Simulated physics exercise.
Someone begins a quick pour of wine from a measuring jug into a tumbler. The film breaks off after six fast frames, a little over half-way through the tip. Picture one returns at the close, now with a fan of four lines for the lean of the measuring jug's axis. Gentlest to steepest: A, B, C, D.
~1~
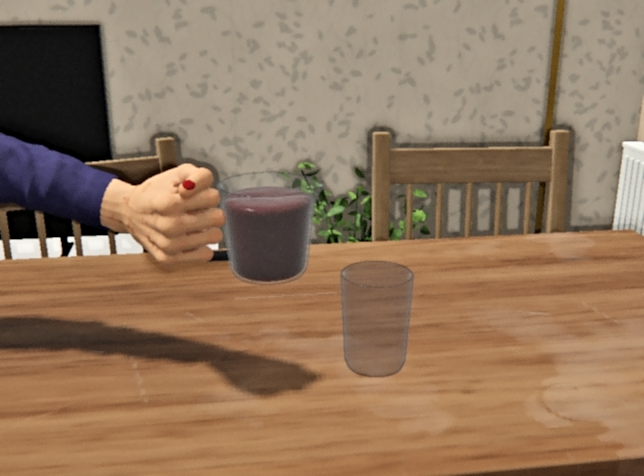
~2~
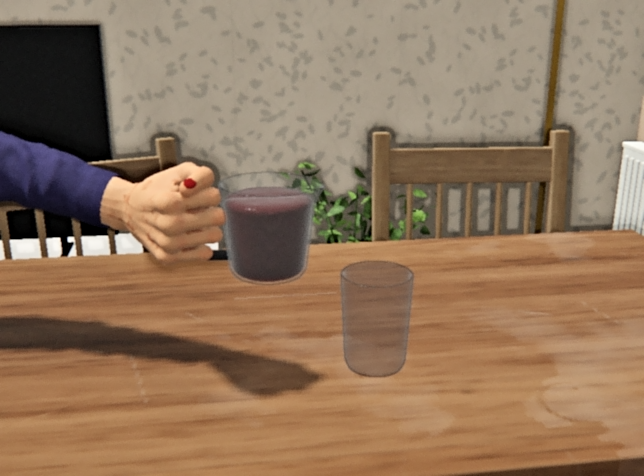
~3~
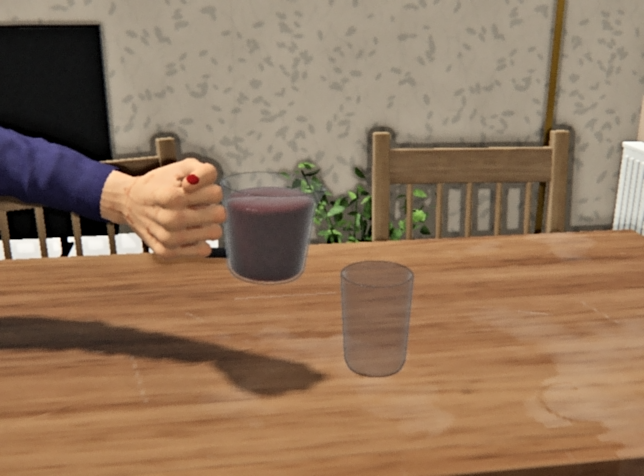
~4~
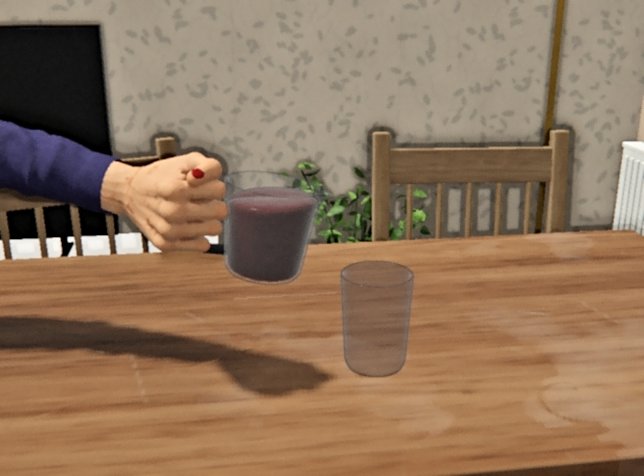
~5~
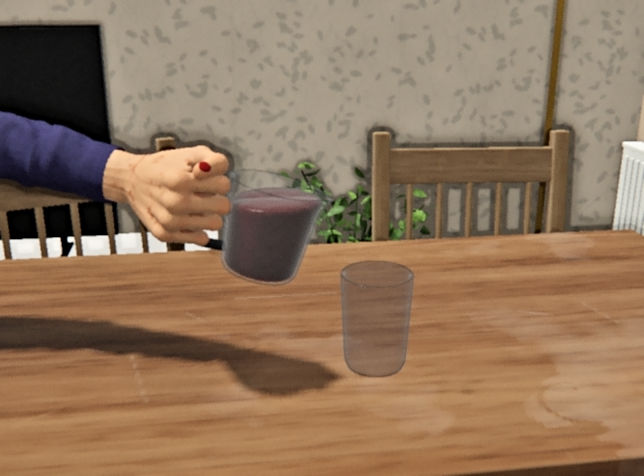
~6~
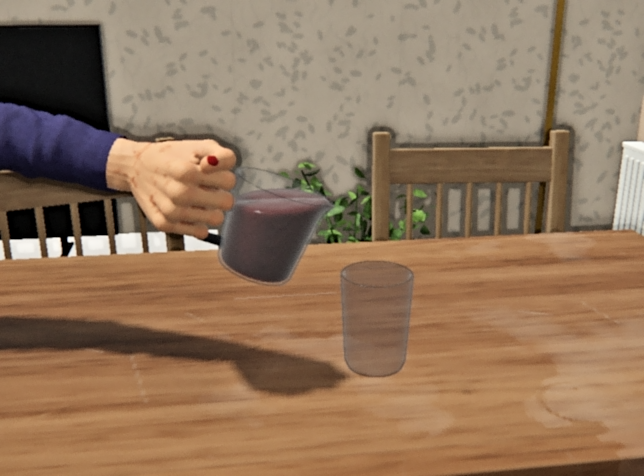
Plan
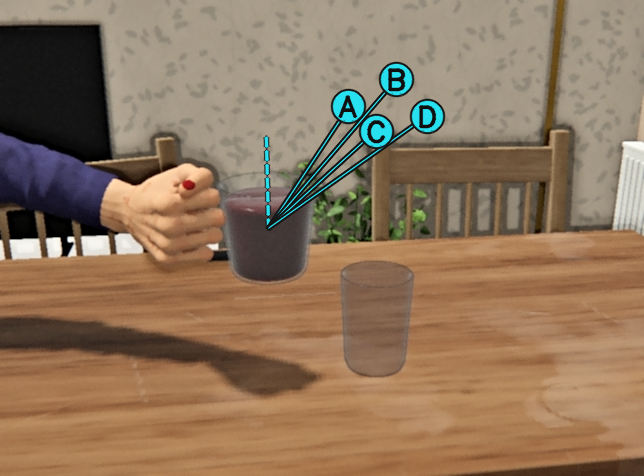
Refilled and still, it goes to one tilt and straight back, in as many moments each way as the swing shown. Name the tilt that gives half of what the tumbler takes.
D beats the others.
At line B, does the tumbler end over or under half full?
Under half.
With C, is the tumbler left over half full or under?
Under half.
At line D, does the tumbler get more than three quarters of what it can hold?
No, less.
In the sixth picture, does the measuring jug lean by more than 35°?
No.
On the marked copy, A at (339, 121); B at (384, 92); C at (363, 141); D at (413, 125).
If A is chosen, the tumbler ends with about 16 % of what it can hold.
If B is chosen, the tumbler ends with about 26 % of what it can hold.
If C is chosen, the tumbler ends with about 36 % of what it can hold.
If D is chosen, the tumbler ends with about 48 % of what it can hold.
